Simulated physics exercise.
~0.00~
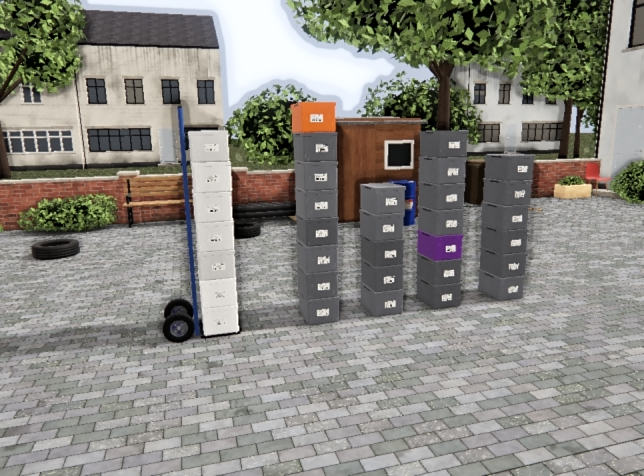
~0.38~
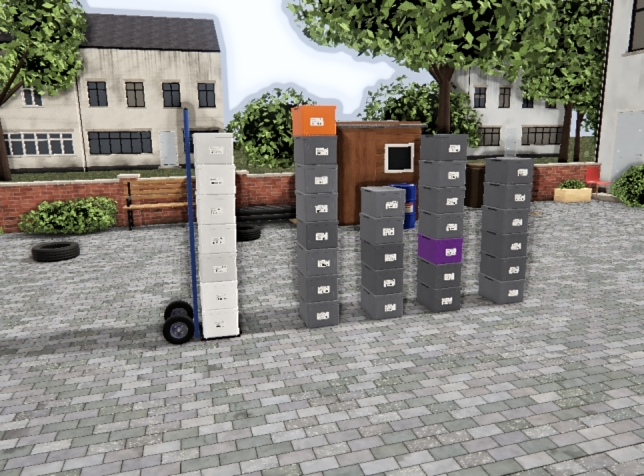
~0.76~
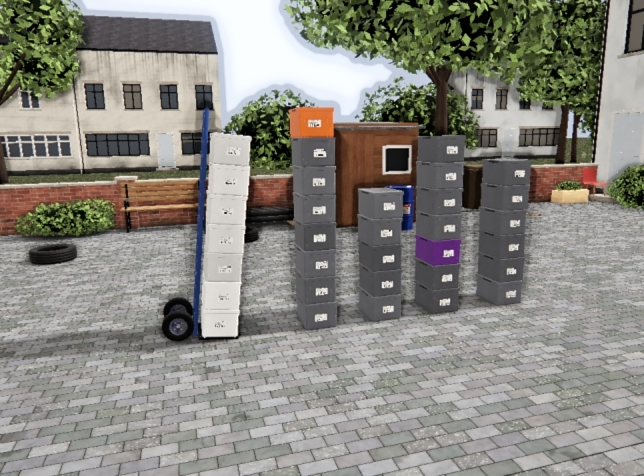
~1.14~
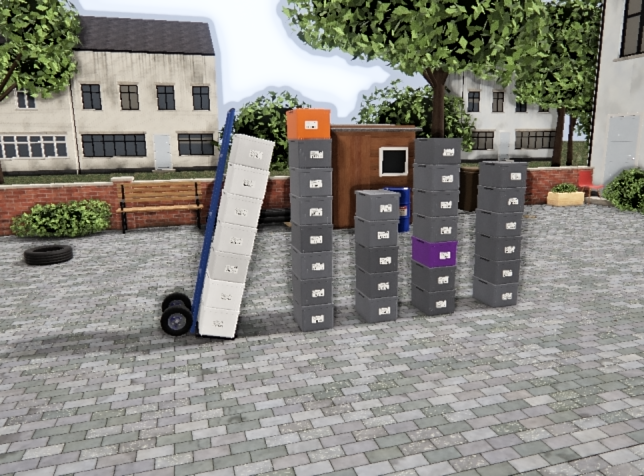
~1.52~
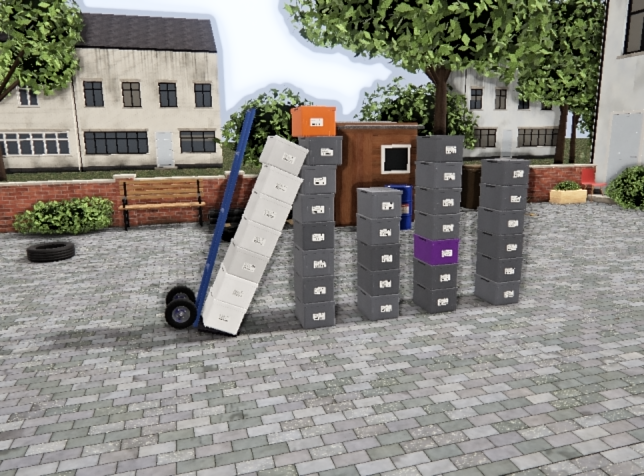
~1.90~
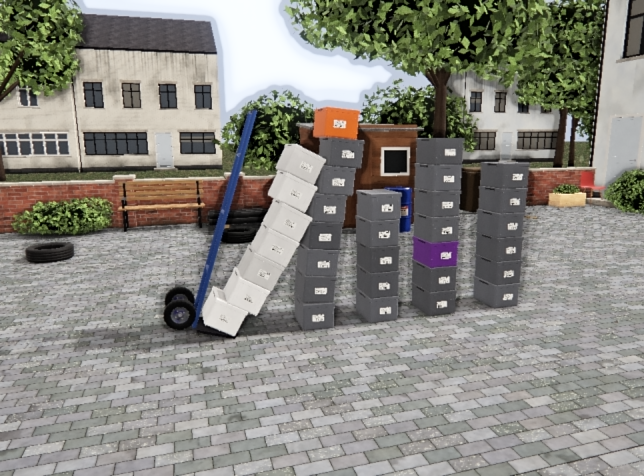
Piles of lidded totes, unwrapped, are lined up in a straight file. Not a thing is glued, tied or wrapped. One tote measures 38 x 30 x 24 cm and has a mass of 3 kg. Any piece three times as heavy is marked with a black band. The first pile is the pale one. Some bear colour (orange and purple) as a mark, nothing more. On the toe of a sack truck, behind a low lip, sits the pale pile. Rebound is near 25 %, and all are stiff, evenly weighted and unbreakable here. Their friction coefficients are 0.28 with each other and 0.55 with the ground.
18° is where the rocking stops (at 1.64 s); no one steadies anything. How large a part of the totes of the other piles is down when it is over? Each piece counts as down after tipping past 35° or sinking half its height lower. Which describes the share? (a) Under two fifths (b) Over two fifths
Over two fifths.
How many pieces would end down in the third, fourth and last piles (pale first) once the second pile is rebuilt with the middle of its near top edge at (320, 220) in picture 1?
Then third 4, fourth 7, last 5.
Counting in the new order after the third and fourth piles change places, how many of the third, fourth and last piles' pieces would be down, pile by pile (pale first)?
Down per pile: Third 6, fourth 4, last 6.
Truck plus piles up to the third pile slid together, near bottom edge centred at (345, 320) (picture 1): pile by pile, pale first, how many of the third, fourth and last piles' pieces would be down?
Down by pile: Third 4, fourth 7, last 6.
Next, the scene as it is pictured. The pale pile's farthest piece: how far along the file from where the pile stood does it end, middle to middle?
Roughly 190 cm.
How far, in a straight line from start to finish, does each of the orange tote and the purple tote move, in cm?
Net displacement (cm): Orange = 400; purple = 70.
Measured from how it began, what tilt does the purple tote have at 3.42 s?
At that moment, roughly 40 degrees.
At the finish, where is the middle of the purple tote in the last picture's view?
Somewhere around pixel (486, 281).
After 2.66 s, 7 of the pale pile down; 7 of the 26 other totes down; orange tote leaning 20°, 30 cm lower; purple tote leaning 7°.
After 3.42 s, 7 of the pale pile down; 23 of the 26 other totes down; orange tote leaning 39°, 79 cm lower; purple tote leaning 38°, 25 cm lower.
At rest (6.3 s), 7 of the pale pile down; 23 of the 26 other totes down; orange tote on its side; purple tote leaning 36°, 37 cm lower. That is 88 per cent. As the last picture would show them, middles, purple tote near (486, 281).
